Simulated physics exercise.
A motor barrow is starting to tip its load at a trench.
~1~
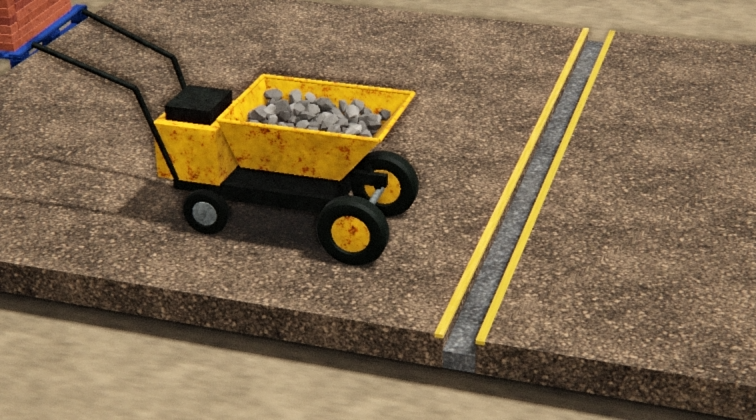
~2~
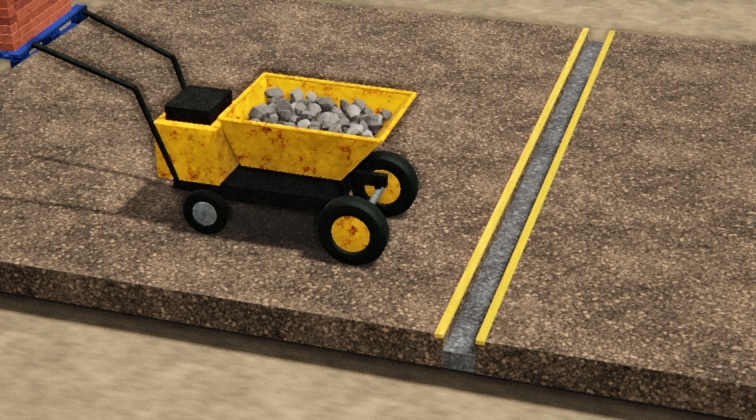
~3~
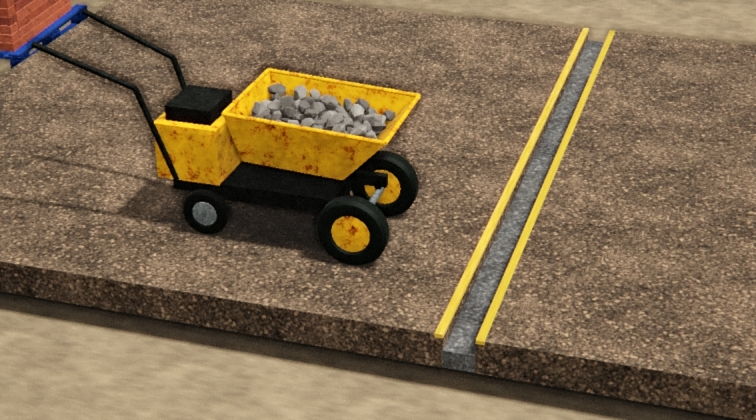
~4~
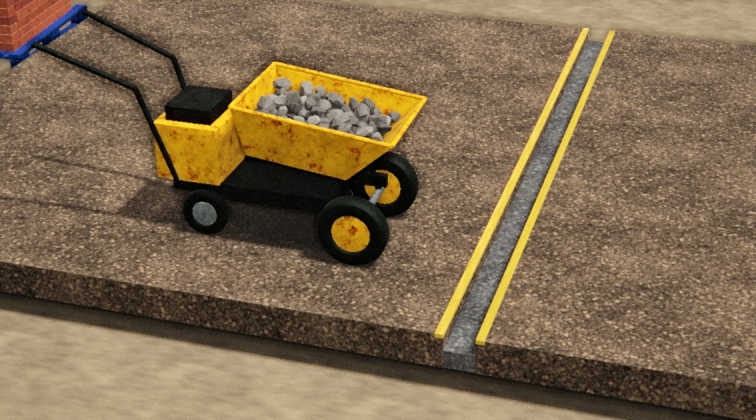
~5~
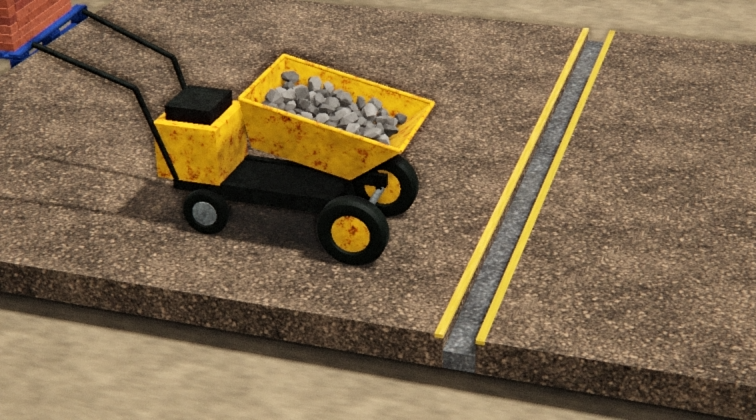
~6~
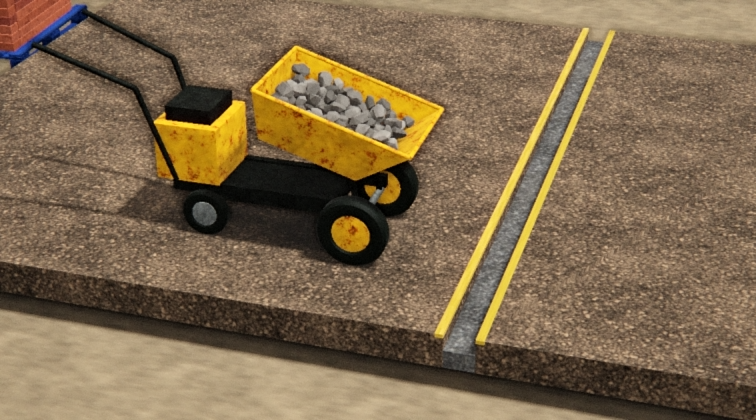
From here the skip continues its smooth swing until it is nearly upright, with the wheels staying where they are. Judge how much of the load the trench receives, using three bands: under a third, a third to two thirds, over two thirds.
What ends in the trench is going to be one-third to two-thirds of the load.
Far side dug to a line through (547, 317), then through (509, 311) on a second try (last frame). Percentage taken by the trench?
About 90 %, then 60 %.
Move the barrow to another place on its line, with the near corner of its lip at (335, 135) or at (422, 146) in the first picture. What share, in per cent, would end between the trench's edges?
Estimates, in order: 40 % then 0 %.
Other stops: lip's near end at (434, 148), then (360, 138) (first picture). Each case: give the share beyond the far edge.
Near 100 and 30 percent respectively.
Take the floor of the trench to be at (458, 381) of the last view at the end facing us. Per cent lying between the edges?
The share comes to around 60 percent.
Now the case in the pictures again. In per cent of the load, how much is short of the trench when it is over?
My estimate is around 5 percent.
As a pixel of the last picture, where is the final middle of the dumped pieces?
I'd put the middle somewhere around (513, 255).
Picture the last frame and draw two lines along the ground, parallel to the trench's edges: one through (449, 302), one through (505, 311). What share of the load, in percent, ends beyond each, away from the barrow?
Estimate: 100 % and 40 %, respectively.
Soon after the last picture, skip tipped steeply; all in the skip.
A little later, skip tipped right over; most in the skip; a stray few short of the trench; a small part in or heaped over the trench; a stray few beyond it; a small part falling.
Later still, skip tipped right over; a small part in the skip; a stray few short of the trench; about half in or heaped over the trench; about half beyond it.
By the end, skip tipped right over; a stray few in the skip; a small part short of the trench; about a third in or heaped over the trench; about half beyond it.
